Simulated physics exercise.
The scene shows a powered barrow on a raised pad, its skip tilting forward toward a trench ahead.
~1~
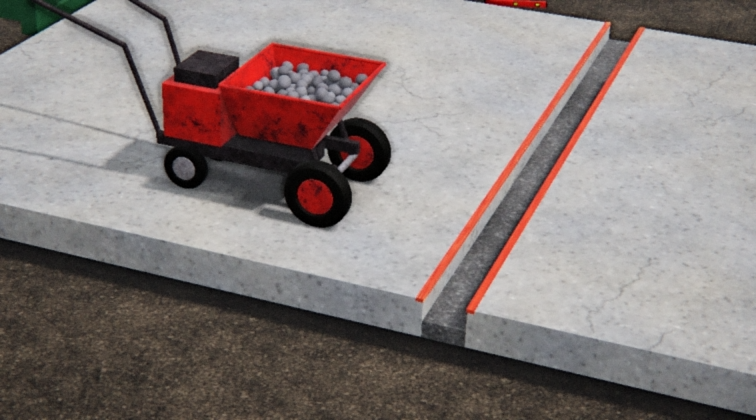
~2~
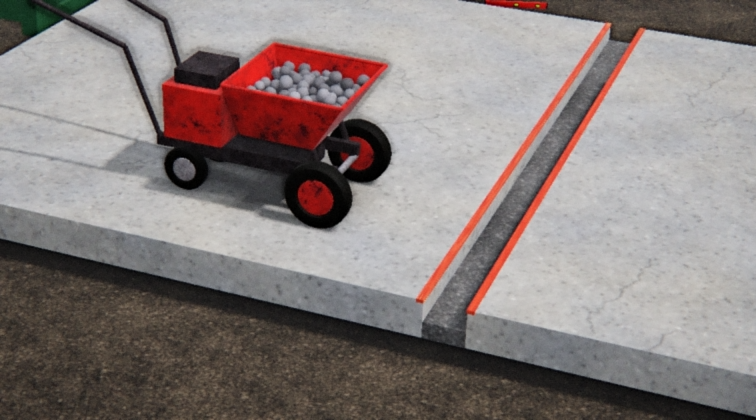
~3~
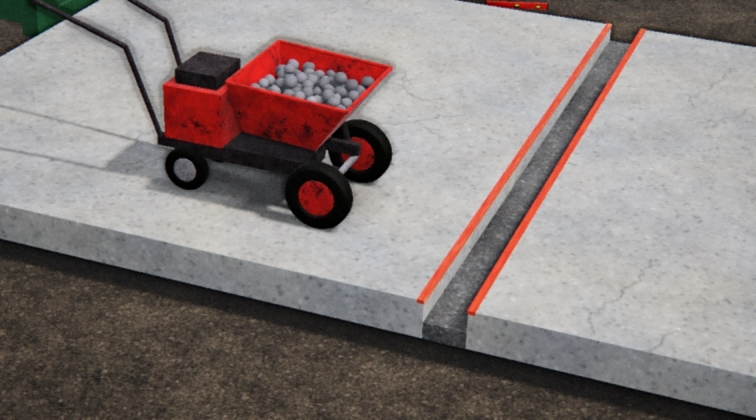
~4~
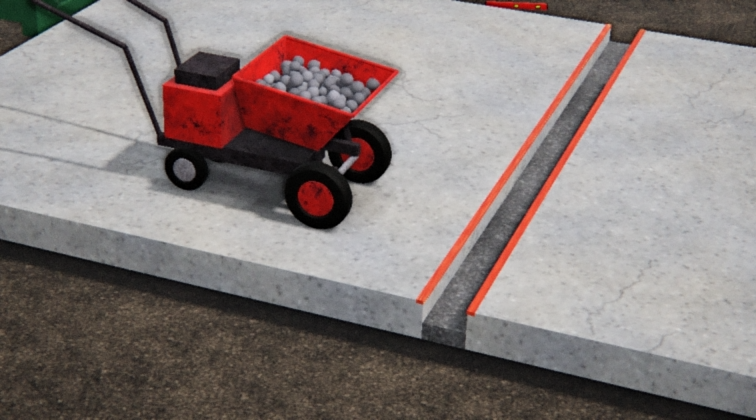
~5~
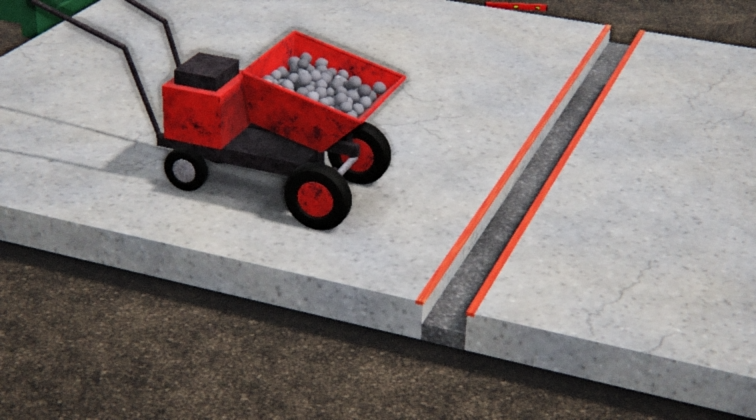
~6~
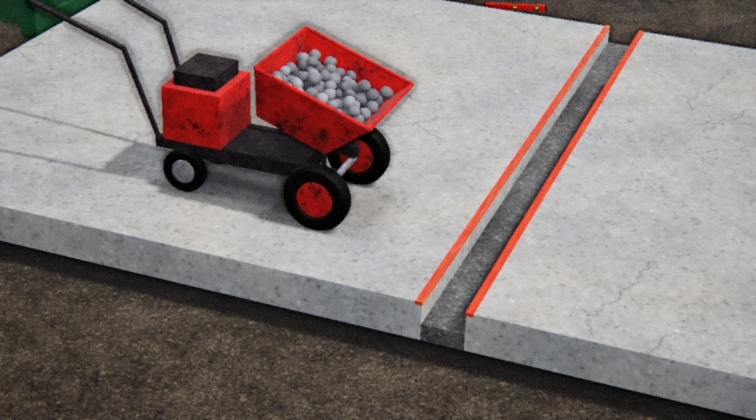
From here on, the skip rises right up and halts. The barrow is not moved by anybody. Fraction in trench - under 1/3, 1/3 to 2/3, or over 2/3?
1/3 to 2/3.
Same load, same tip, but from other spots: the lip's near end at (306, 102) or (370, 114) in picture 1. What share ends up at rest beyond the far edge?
The first position yields around 0 per cent; the second yields around 20 per cent.
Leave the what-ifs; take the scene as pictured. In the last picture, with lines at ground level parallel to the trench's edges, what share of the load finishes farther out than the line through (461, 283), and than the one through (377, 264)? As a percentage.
Estimate: 30 %, then 100 %.
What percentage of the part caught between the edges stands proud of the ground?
Estimate: Near 25 per cent.
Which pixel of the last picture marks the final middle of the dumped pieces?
At about (477, 229), give or take.
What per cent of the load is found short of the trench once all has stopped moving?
Result: Some 45 % of the load.
Soon, skip tipped steeply; all in the skip.
A while on, skip tipped right over; nearly all in the skip; a stray few short of the trench; a small part falling.
Towards the end, skip tipped right over; about a third in the skip; about a quarter short of the trench; about a third in or heaped over the trench; a stray few beyond it; a stray few falling.
Finally, skip tipped right over; about half short of the trench; about half in or heaped over the trench; a stray few beyond it.
